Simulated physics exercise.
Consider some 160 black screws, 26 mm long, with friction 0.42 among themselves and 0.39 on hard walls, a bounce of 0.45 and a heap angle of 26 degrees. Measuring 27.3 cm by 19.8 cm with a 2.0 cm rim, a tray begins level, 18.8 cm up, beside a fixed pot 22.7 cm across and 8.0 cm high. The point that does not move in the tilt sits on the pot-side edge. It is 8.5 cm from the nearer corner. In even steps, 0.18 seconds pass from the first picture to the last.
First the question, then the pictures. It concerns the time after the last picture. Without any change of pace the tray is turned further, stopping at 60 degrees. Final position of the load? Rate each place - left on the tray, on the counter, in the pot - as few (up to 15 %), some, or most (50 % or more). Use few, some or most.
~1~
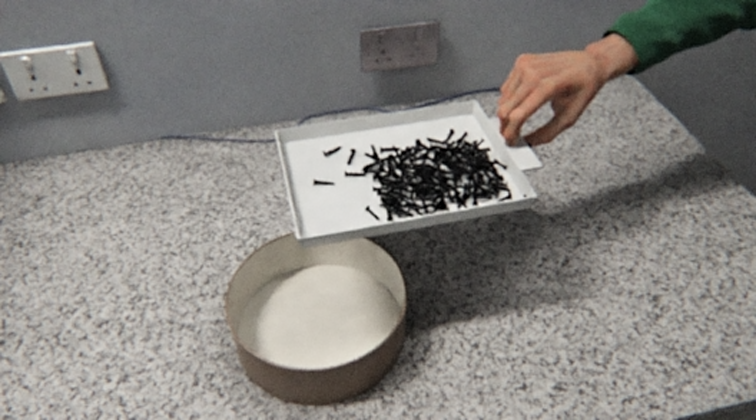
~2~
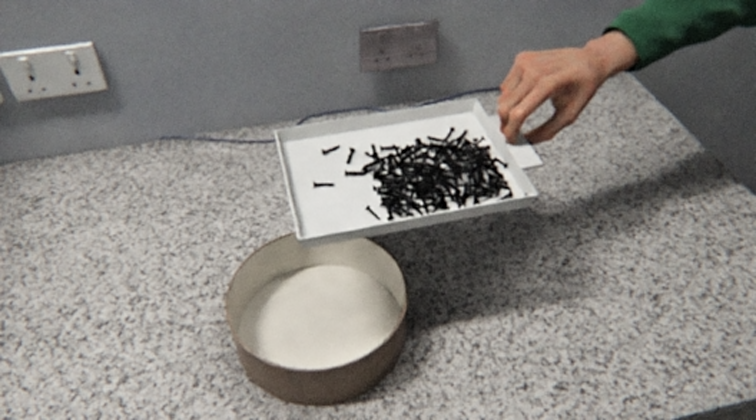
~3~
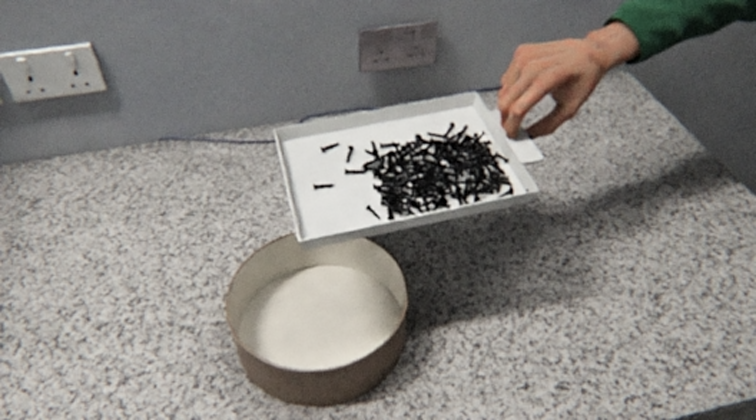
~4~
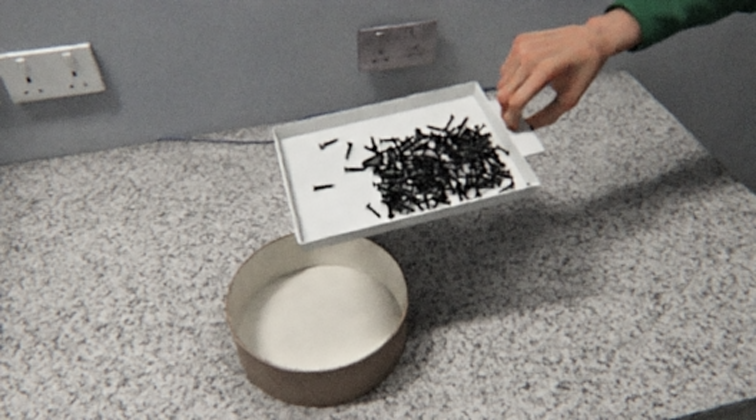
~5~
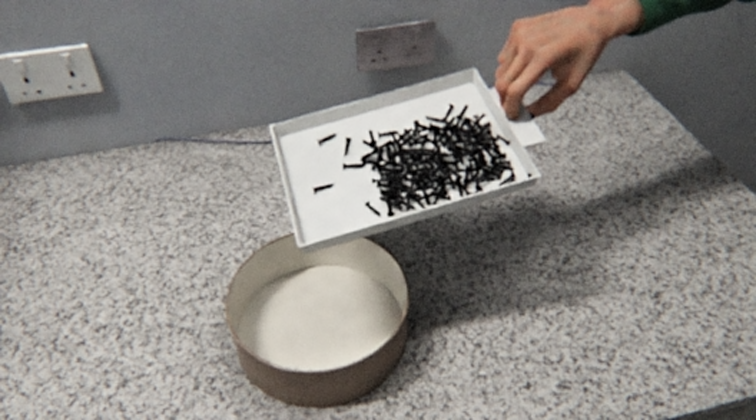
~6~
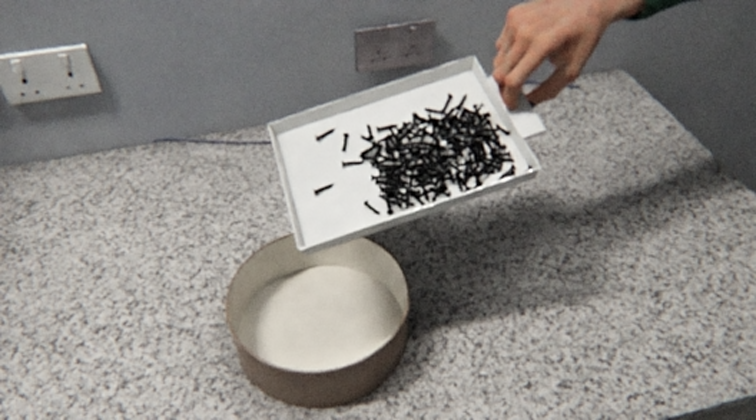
Tray: Some; counter: Few; pot: Most.
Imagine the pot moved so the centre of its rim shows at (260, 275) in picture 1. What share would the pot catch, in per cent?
Estimate: ~ 55 %.
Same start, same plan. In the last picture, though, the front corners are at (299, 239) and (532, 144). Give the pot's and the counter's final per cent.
That works out as pot 40 and counter 30.
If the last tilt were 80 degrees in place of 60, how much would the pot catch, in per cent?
Roughly 95 percent.
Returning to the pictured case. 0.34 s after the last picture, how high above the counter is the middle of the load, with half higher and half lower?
Median height: Approx. 24 cm.
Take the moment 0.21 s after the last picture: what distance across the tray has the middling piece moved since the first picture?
2 cm.
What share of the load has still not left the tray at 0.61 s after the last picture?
I'd say close to 60 per cent.
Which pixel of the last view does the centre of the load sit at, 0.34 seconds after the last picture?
Near pixel (367, 182).
Then, 0.21 s after the last picture, tilt 38 degrees; the tray holds 100 %, the pot 0 %.
Then, 0.34 s after the last picture, tilt 53 degrees; the tray holds 100 %, the pot 0 %.
Then, 0.61 s after the last picture, tilt 60 degrees; the tray holds 60 %, the pot 20 %.
In the end, tray 35 %, counter 0 %, pot 60 %.
